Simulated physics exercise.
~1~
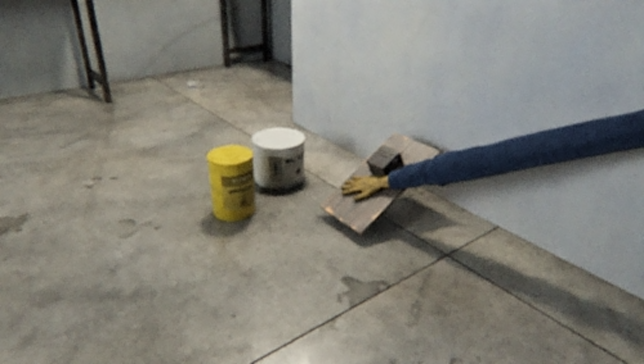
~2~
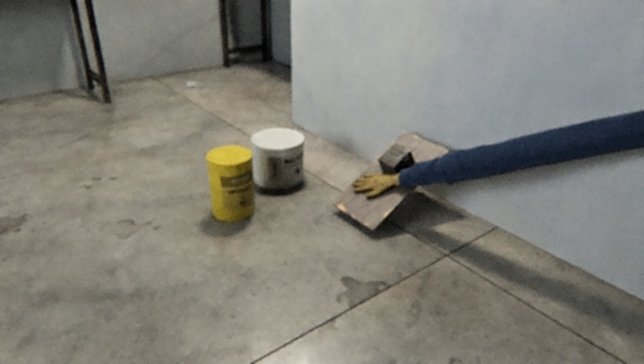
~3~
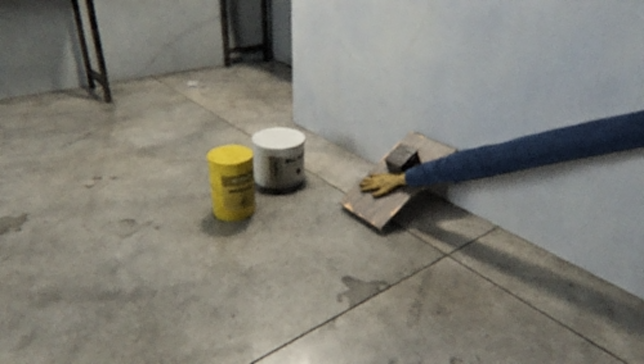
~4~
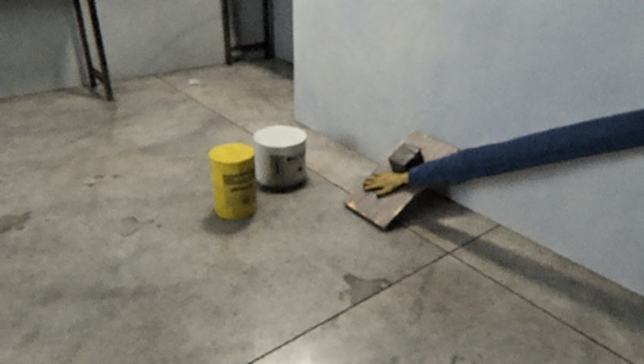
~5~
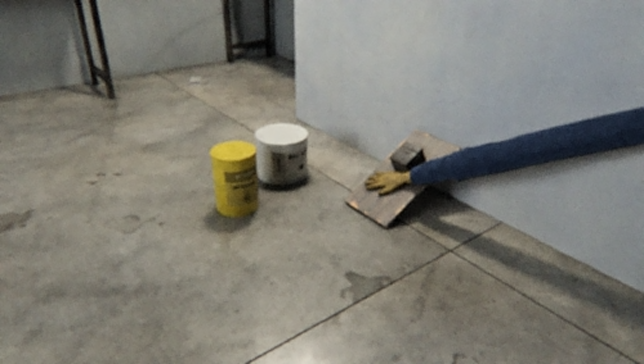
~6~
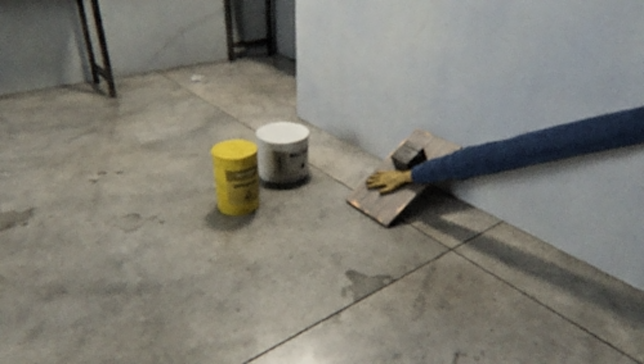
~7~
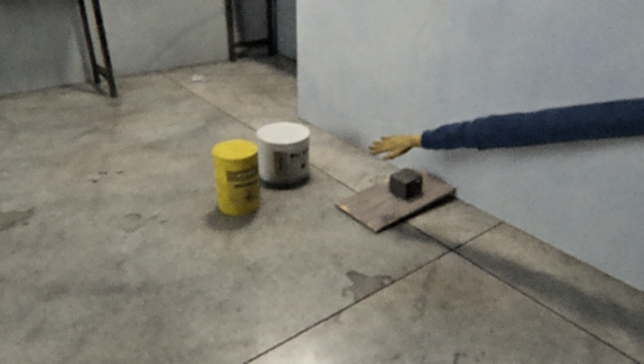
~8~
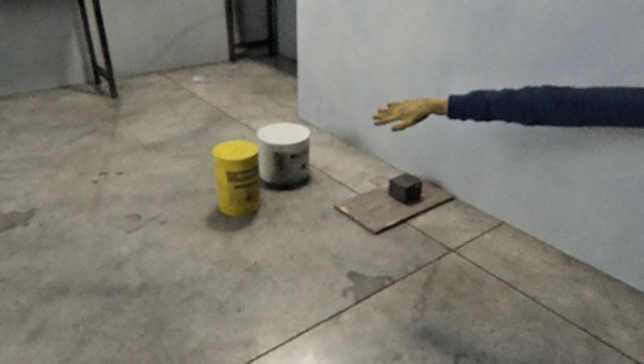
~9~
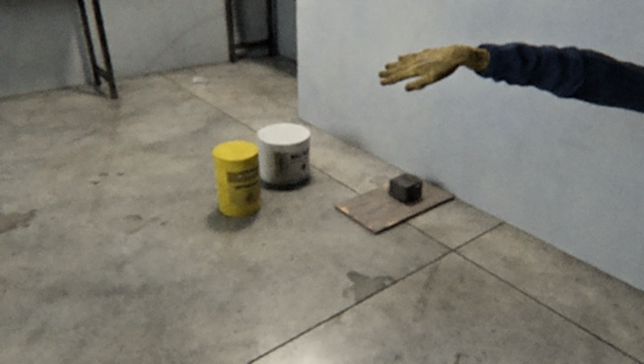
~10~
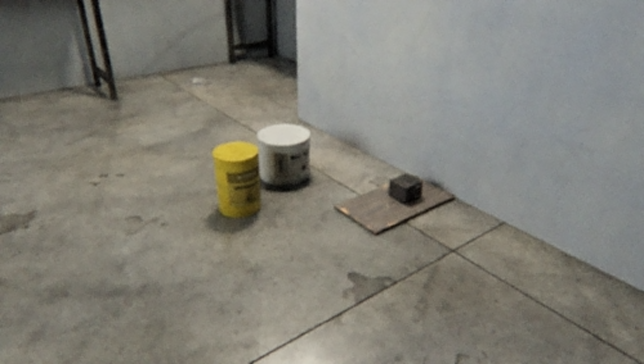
At first, a yellow-gloved hand on a blue-sleeved arm holds a grey-brown board tilted up beside a pale wall, with a dark block resting against it and a yellow pail and a white pail standing to the left on the concrete floor. The hand shifts the board a little to the right, then holds it steady. Next the fingers let go and draw back, and the board drops toward the floor. It settles flat with the block on top, while the arm rises and leaves the view. Both pails stay where they were.
